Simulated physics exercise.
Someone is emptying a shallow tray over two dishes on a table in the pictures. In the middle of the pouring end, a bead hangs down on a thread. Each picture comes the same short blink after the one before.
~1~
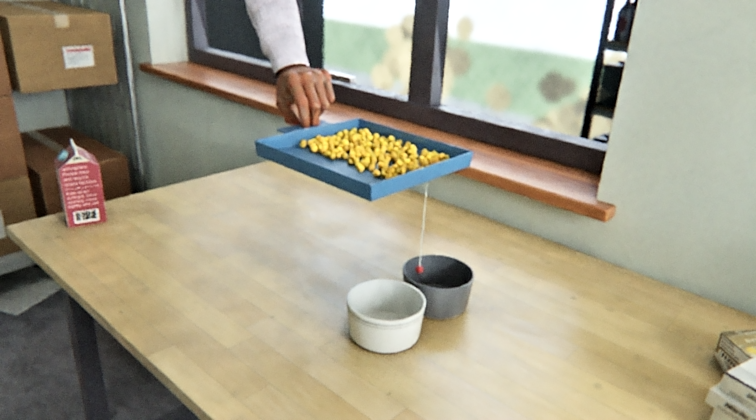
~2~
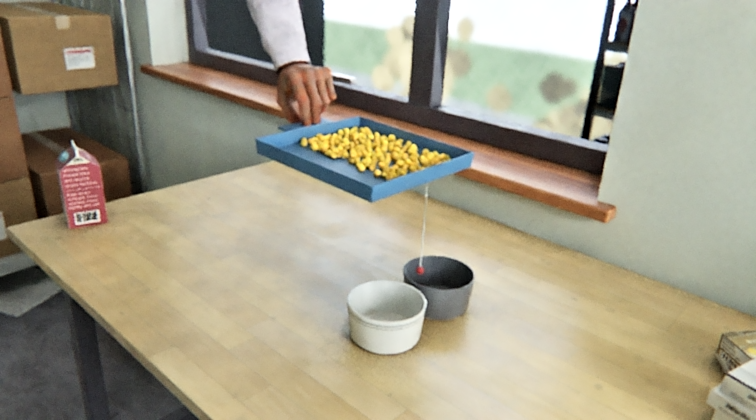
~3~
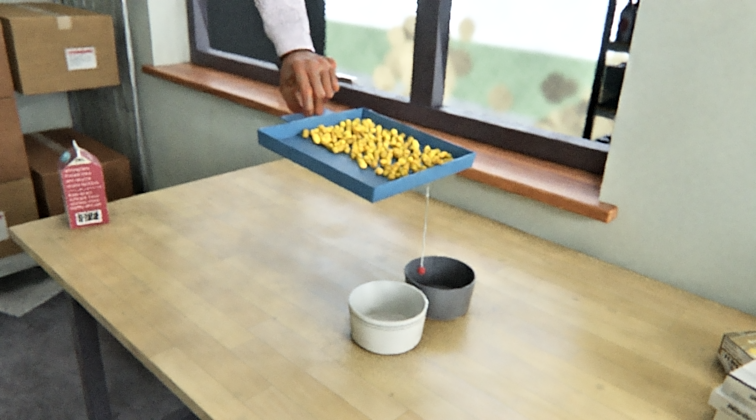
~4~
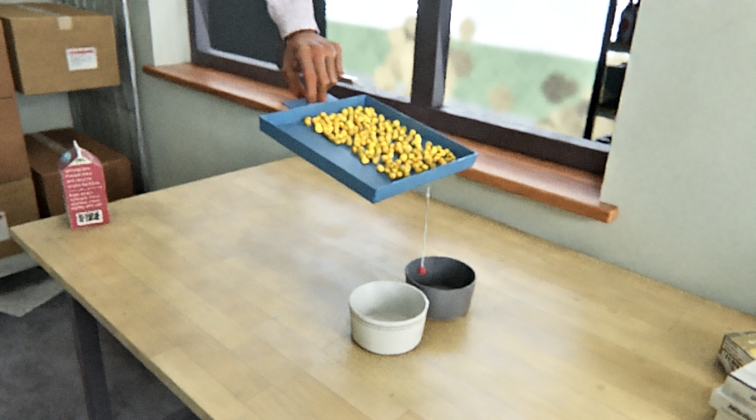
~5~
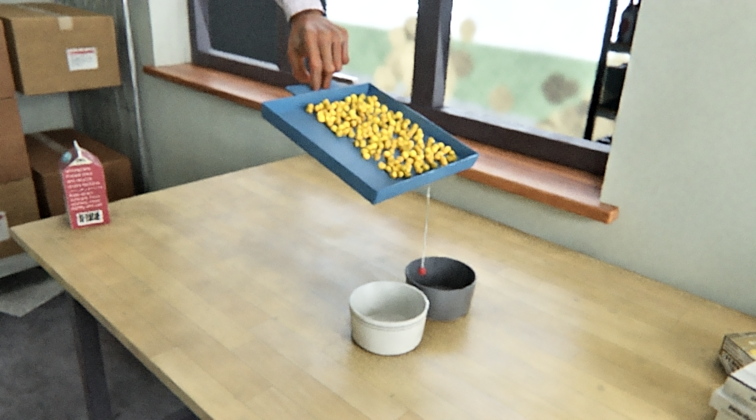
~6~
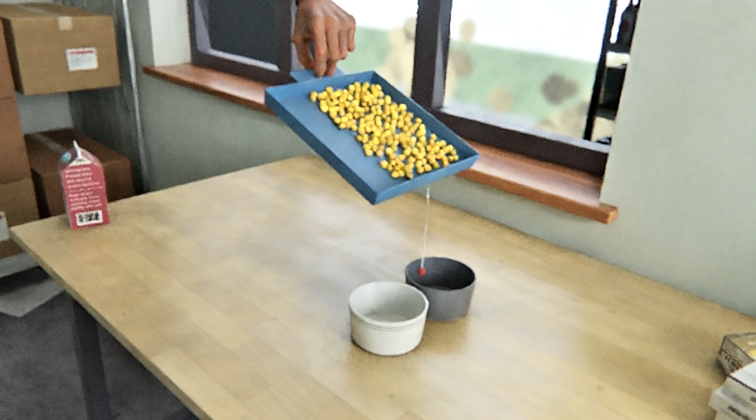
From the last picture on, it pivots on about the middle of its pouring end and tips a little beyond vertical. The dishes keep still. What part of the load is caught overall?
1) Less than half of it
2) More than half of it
1.
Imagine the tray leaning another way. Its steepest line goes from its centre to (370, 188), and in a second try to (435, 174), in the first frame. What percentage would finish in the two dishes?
You'd get 70 per cent the first time and 30 per cent the second time.
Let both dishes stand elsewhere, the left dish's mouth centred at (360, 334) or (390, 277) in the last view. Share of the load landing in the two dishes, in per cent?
It comes to near 30 per cent the first time and near 0 per cent the second time.
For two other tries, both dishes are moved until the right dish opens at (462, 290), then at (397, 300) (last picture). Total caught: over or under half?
The bulk of it, then Short of half.
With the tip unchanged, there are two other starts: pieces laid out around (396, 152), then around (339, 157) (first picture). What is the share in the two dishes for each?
It would be 10 in a hundred, and then 20 in a hundred.
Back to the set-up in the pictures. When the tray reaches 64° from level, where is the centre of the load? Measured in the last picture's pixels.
Around (428, 155).
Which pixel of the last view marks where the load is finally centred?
Centre at rest, last view: Approx. (473, 343).
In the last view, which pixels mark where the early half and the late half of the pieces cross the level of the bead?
About (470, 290), and after that about (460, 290).
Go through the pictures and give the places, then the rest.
Corners of the pouring end at (372, 184) and (471, 151), level; middle of the load at (377, 152), puffed corn balls; left dish at (415, 329); right dish at (466, 298); bead on its thread at (419, 269), in the first picture.
Corners of the pouring end at (372, 186) and (472, 152), level; middle of the load at (378, 151), in the second picture.
Corners of the pouring end at (374, 186) and (474, 152), tipped barely, level across its low end; middle of the load at (380, 146), in the third picture.
Corners of the pouring end at (376, 188) and (476, 153), tipped a little, level across its low end; middle of the load at (382, 139), in the fourth picture.
Corners of the pouring end at (377, 190) and (478, 153), tipped clearly, level across its low end; middle of the load at (384, 133), in the fifth picture.
Corners of the pouring end at (378, 192) and (479, 154), tipped clearly, level across its low end; middle of the load at (387, 127); left dish at (417, 331); right dish at (468, 300), in the sixth picture.
Soon after the last picture, tray tipped steeply; nearly all on the tray; a stray few in the air.
A little later, tray tipped past a quarter turn; nearly all on the tray; a small part outside both; a small part in the air.
Later still, tray tipped past a quarter turn; a small part in the left dish; a stray few in the right dish; most outside both; a small part in the air.
At rest, tray tipped past a quarter turn; a small part in the left dish; a small part in the right dish; most outside both.
